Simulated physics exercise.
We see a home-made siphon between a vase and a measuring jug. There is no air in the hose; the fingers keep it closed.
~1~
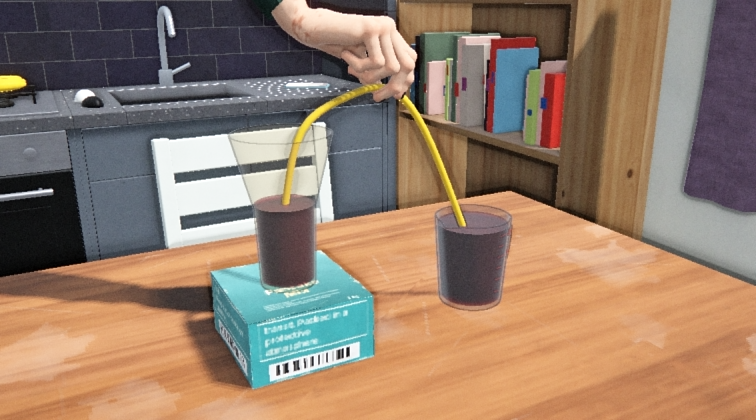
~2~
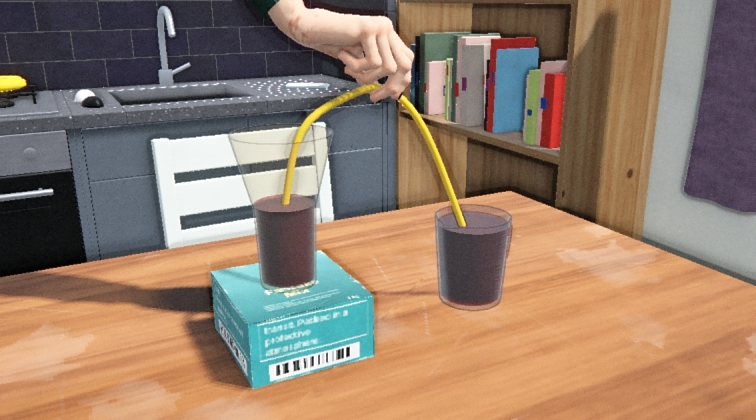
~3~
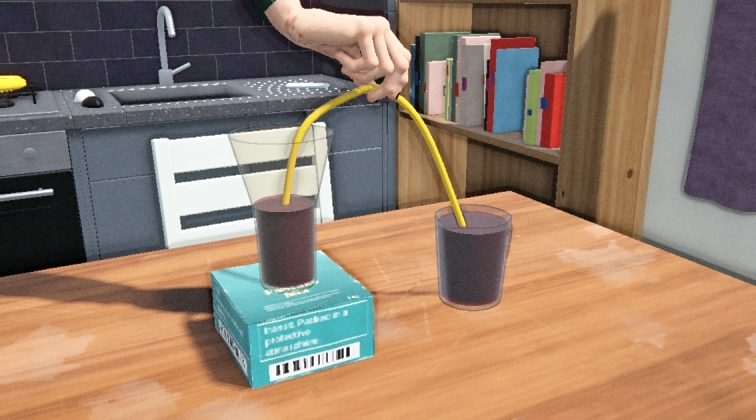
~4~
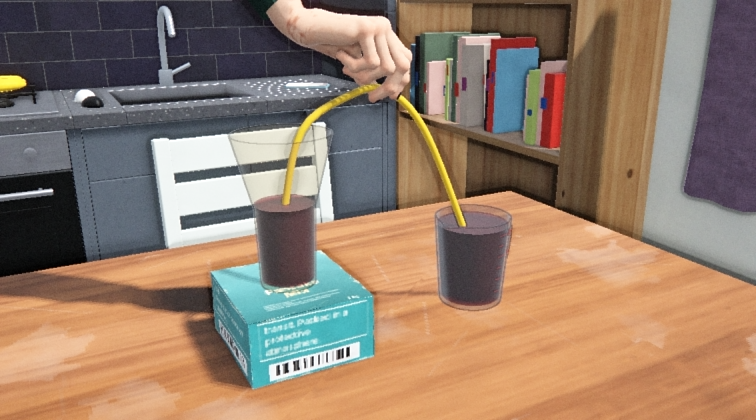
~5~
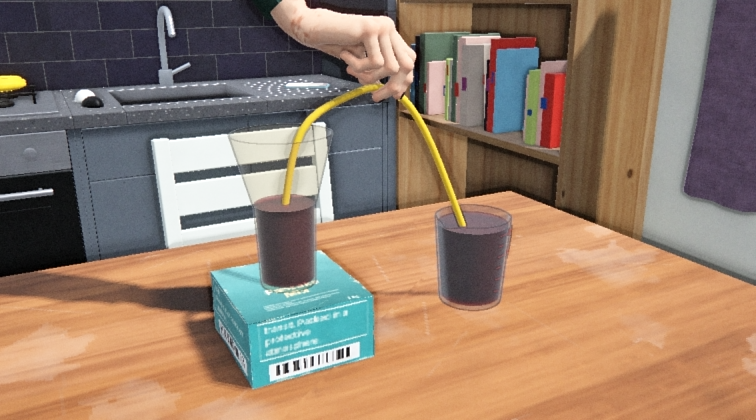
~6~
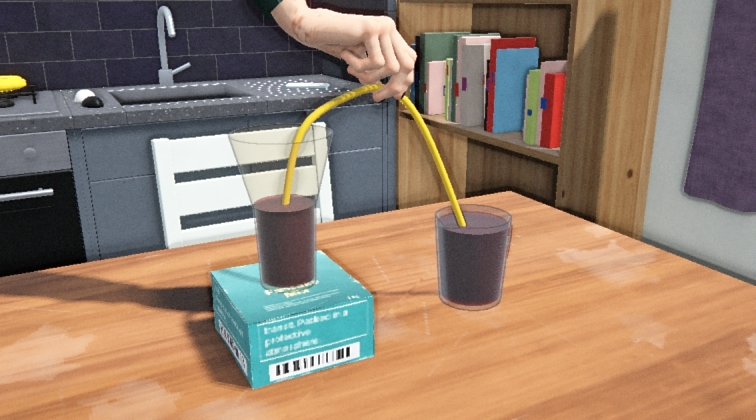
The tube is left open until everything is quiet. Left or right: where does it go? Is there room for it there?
Direction: Towards the right; receiver floods.
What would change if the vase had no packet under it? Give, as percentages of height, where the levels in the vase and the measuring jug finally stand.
They end up near 55 and 85 in a hundred of their heights, in that order.
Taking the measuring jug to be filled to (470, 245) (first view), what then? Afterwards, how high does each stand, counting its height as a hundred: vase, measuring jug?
15 % and 90 %, in that order.
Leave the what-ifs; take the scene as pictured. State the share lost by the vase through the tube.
Roughly 65 per cent of it.
Next, the vase is about half full; the measuring jug is full to the brim.
After that, the vase is about a quarter full; the measuring jug is full to the brim; the lower one has run over.
Finally, the vase is about a quarter full; the measuring jug is full to the brim; the lower one has run over; the two surfaces are level.
